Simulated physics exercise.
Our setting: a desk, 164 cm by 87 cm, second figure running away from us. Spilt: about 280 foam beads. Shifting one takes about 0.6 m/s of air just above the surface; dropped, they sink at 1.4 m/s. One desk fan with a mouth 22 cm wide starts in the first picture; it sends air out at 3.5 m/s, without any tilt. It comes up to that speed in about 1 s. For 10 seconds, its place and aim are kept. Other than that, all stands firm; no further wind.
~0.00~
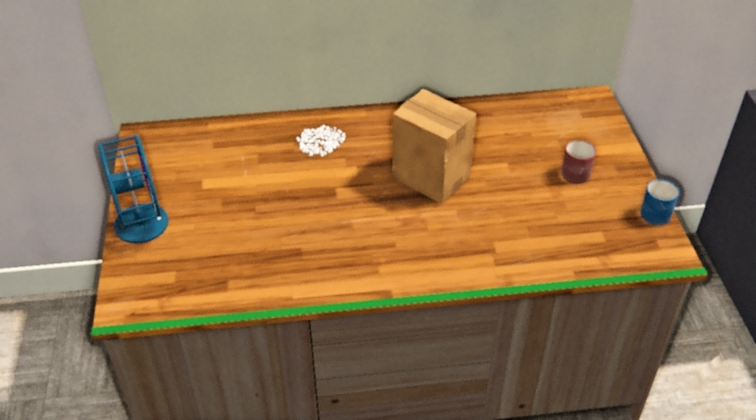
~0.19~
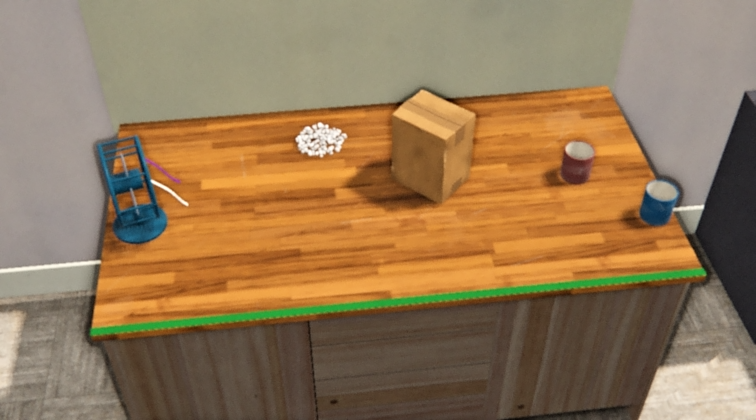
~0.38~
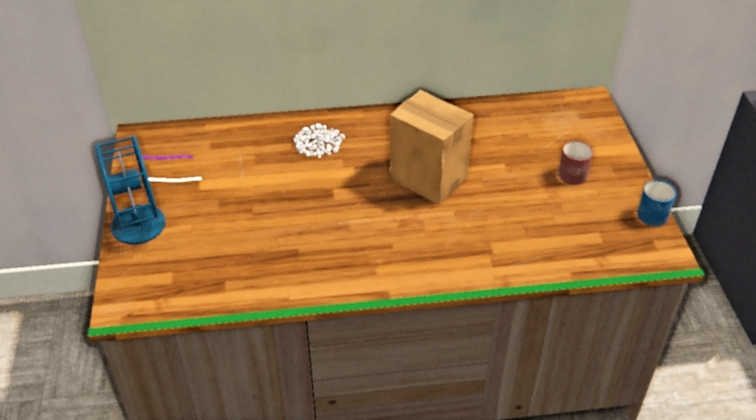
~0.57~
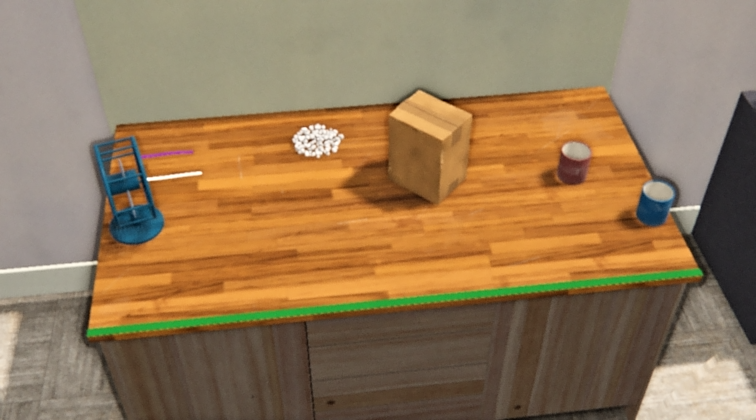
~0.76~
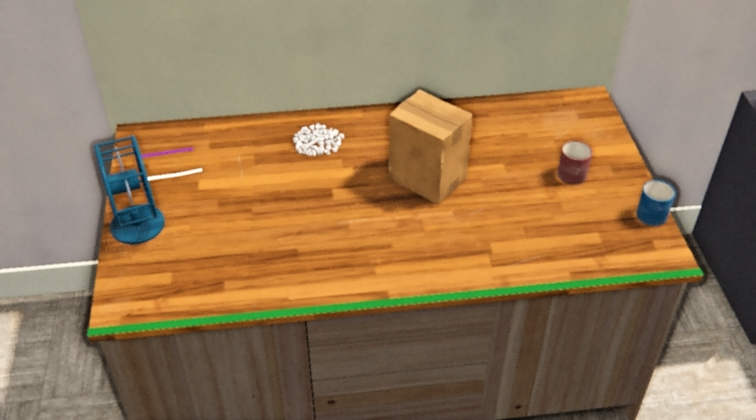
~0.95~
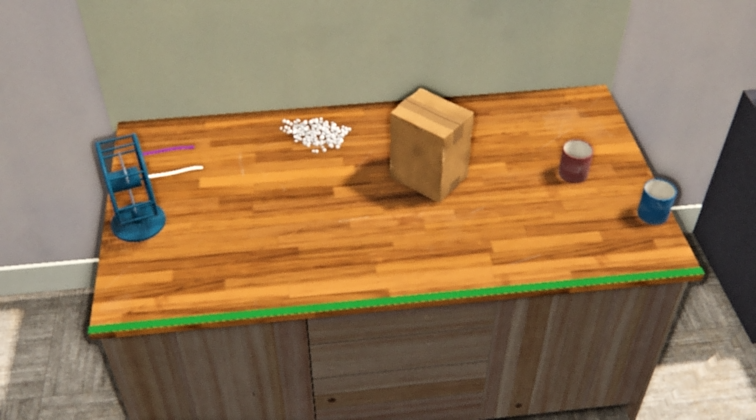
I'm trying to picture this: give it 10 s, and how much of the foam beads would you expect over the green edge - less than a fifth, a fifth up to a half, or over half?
I'd expect less than a fifth of them there.
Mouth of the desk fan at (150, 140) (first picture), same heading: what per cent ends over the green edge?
That gives roughly 1 % in the end.
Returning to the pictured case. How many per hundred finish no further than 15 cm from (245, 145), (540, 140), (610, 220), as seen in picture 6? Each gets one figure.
15 %, 0 %, 0 %.
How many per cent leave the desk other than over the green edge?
That lands at some 3 %.
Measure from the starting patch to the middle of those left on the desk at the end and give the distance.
The middle ends up about 40 cm from the start.
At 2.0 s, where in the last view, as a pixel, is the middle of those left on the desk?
About (299, 108).
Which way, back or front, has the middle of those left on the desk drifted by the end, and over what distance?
So it moved toward the rear end, something like 15 centimetres.
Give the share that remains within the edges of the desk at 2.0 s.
I'd put it near 100 per cent.
After 2.0 s, 0 % are over the green edge; the middle of those still in play is near (299, 108); 0 % have settled or left.
After 3.2 s, 0 % are over the green edge; the middle of those still in play is near (260, 112); 3 % have settled or left.
After 5.5 s, 0 % are over the green edge; the middle of those still in play is near (227, 113); 11 % have settled or left.
After 10.0 s, at the end, 0 % are over the green edge; the middle of those still in play is near (213, 116).
